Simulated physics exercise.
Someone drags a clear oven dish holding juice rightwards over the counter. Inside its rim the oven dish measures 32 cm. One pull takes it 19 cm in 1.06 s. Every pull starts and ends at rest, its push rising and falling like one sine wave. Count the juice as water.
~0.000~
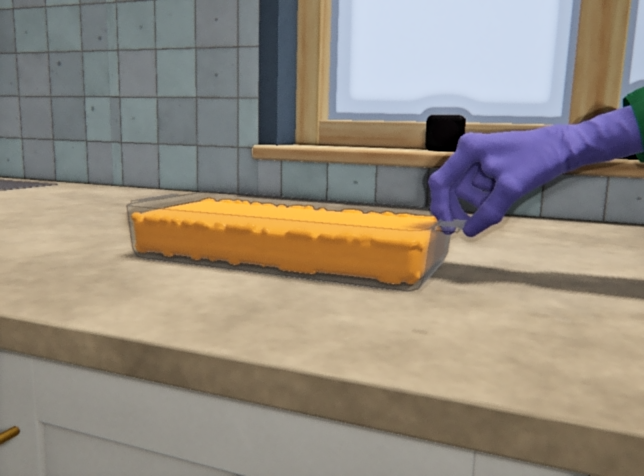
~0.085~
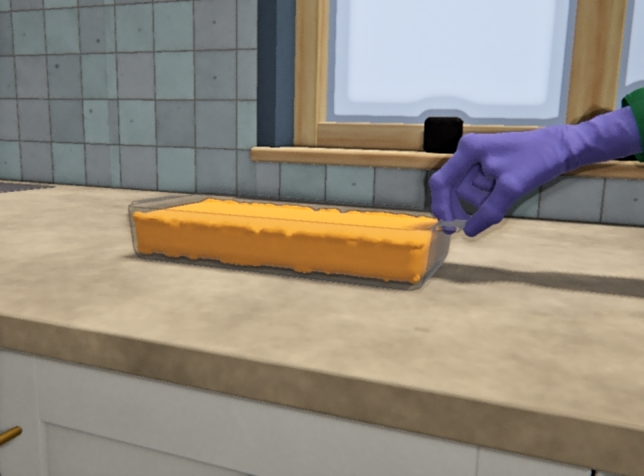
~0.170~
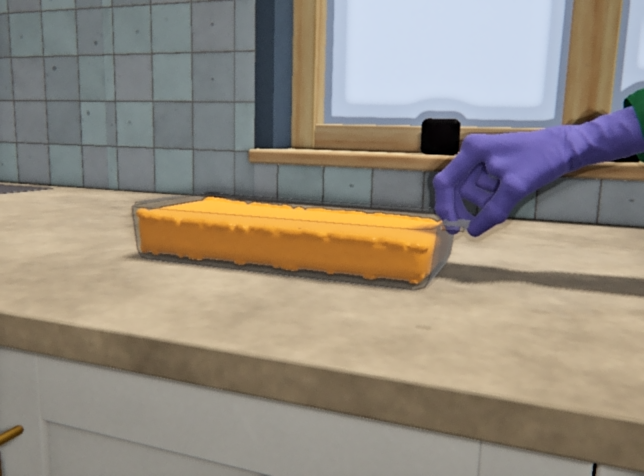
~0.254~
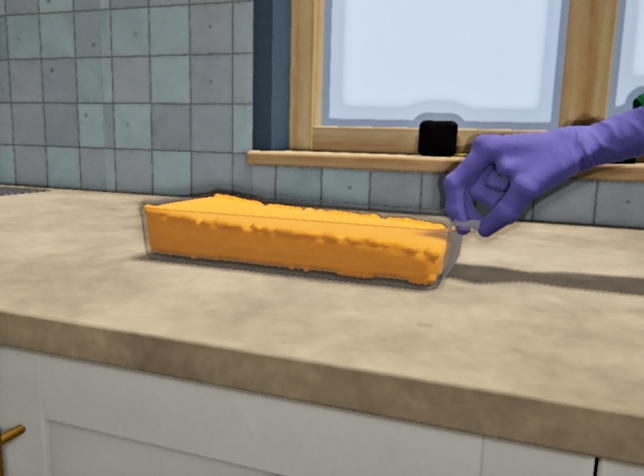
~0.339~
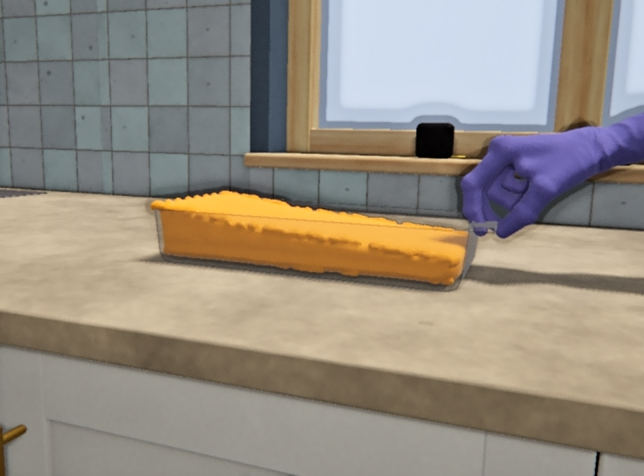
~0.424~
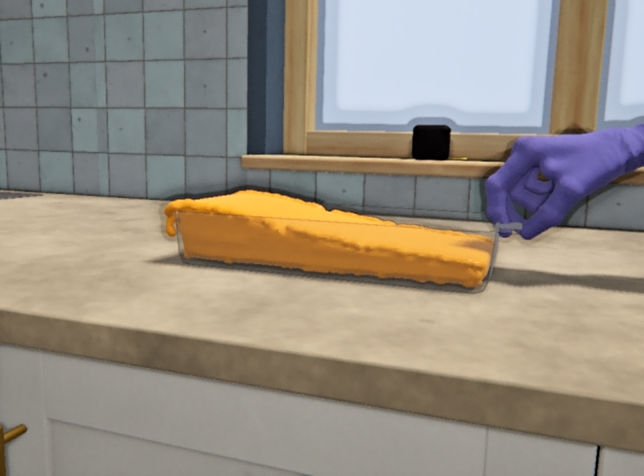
At first, a clear dish of orange juice sits nearly still on the counter, a purple-gloved hand gripping its right end. The hand then draws it a short way rightwards, and the juice sinks at the right and heaps up at the left, where some pokes over the rim.
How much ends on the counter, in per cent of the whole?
Close to 21 per cent.
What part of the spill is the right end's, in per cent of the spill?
Near 70 in a hundred.
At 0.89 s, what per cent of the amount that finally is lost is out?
Near 40 in a hundred.
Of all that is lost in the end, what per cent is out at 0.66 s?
About 20 per cent.
Then, 0.66 s in, it has gone 14 cm; 4 per cent is out over the left end and 0 over the right.
Then, 0.89 s in, it has gone 19 cm; 4 per cent is out over the left end and 4 over the right.
Then, 1.13 s in, it has gone 19 cm; 4 per cent is out over the left end and 13 over the right.
Then, 1.36 s in, it has gone 19 cm; 4 per cent is out over the left end and 13 over the right.
Finally, 21 per cent is out in all, 6 of it over the left end.
